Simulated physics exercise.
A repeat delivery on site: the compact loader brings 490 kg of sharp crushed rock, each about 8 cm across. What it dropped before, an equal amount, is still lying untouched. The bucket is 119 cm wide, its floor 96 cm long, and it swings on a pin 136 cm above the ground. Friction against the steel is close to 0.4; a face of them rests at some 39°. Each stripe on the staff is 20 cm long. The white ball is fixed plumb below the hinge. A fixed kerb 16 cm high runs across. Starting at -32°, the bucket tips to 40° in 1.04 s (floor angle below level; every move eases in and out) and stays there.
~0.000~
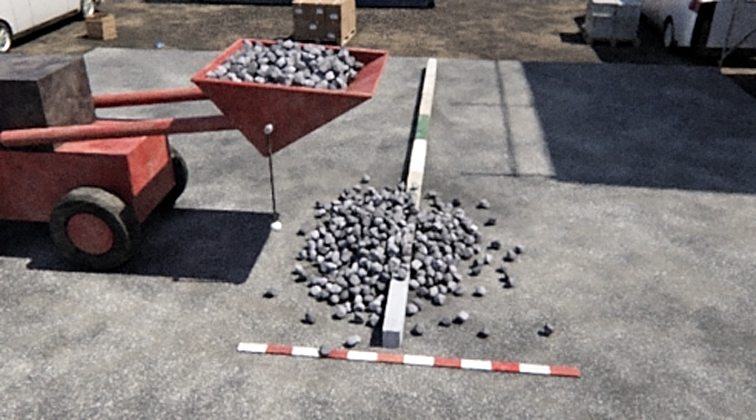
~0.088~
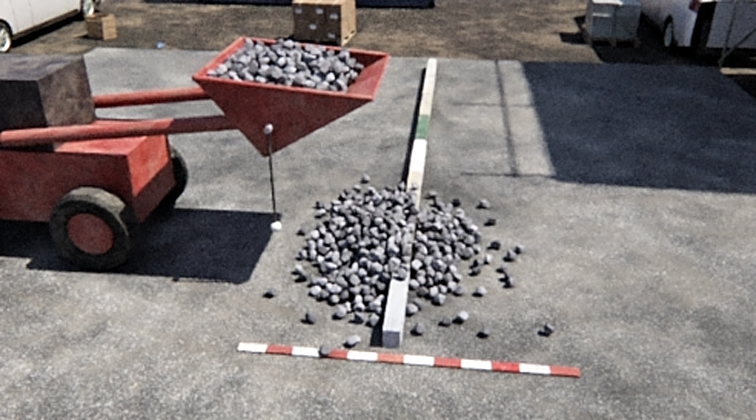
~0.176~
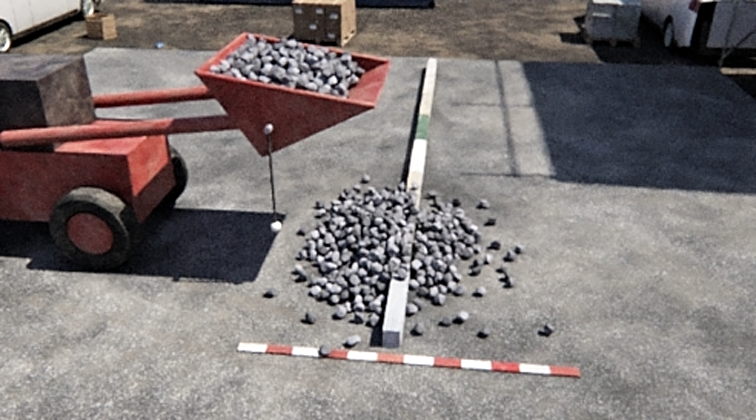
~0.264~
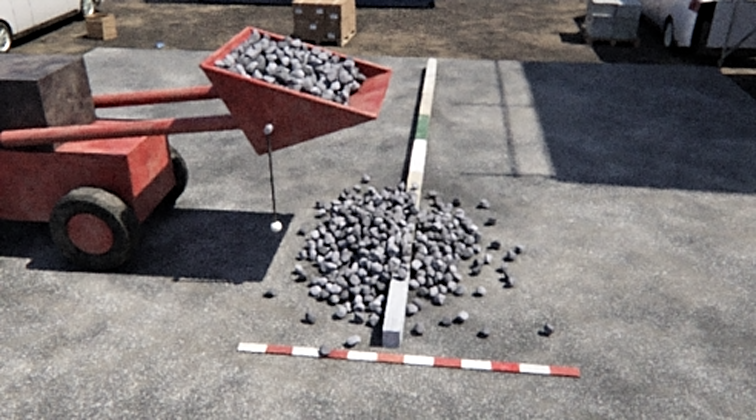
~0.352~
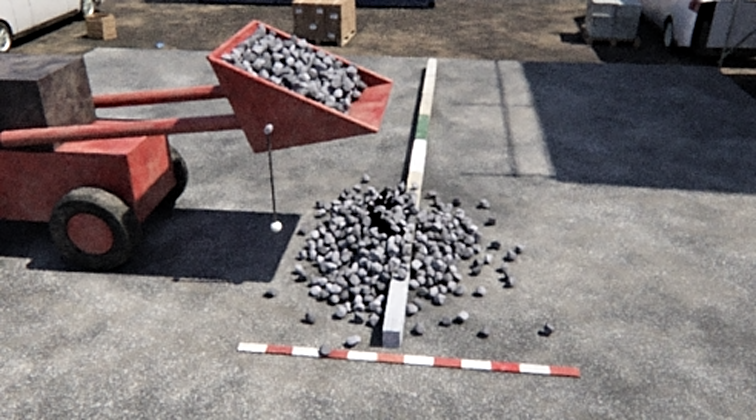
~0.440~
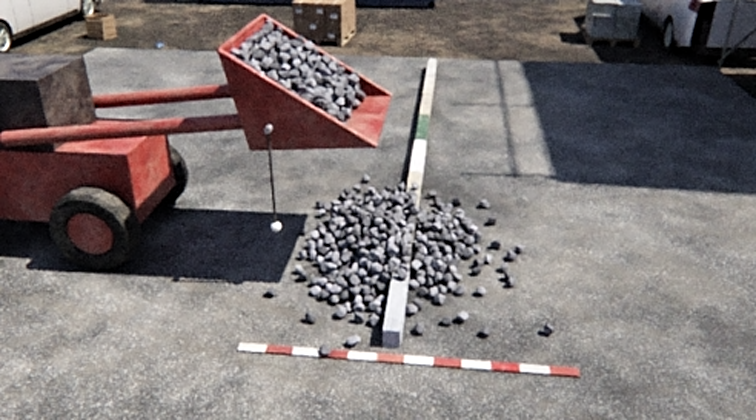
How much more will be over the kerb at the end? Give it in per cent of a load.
Close to 52 parts in a hundred.
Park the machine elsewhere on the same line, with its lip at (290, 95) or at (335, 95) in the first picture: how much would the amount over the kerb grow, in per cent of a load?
First some 0, then 15 per cent.
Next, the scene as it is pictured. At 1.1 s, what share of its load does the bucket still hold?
It holds some 75 per cent.
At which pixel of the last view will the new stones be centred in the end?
Around (412, 235).
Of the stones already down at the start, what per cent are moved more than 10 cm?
Roughly 10 per cent of them.
After 0.8 s the floor is at 29°; in per cent of one load, 100 in the bucket, 79 on this side of the kerb, 22 over the kerb; the foremost stones are at (511, 263).
After 1.1 s the floor is at 40°; in per cent of one load, 74 in the bucket, 104 on this side of the kerb, 22 over the kerb; the foremost stones are at (511, 263).
After 1.5 s the floor is at 40°; in per cent of one load, 21 in the bucket, 140 on this side of the kerb, 40 over the kerb; the foremost stones are at (511, 263).
After 4.3 s the floor is at 40°; in per cent of one load, 0 in the bucket, 127 on this side of the kerb, 73 over the kerb; the foremost stones are at (551, 252). Net gain over the kerb, 52.
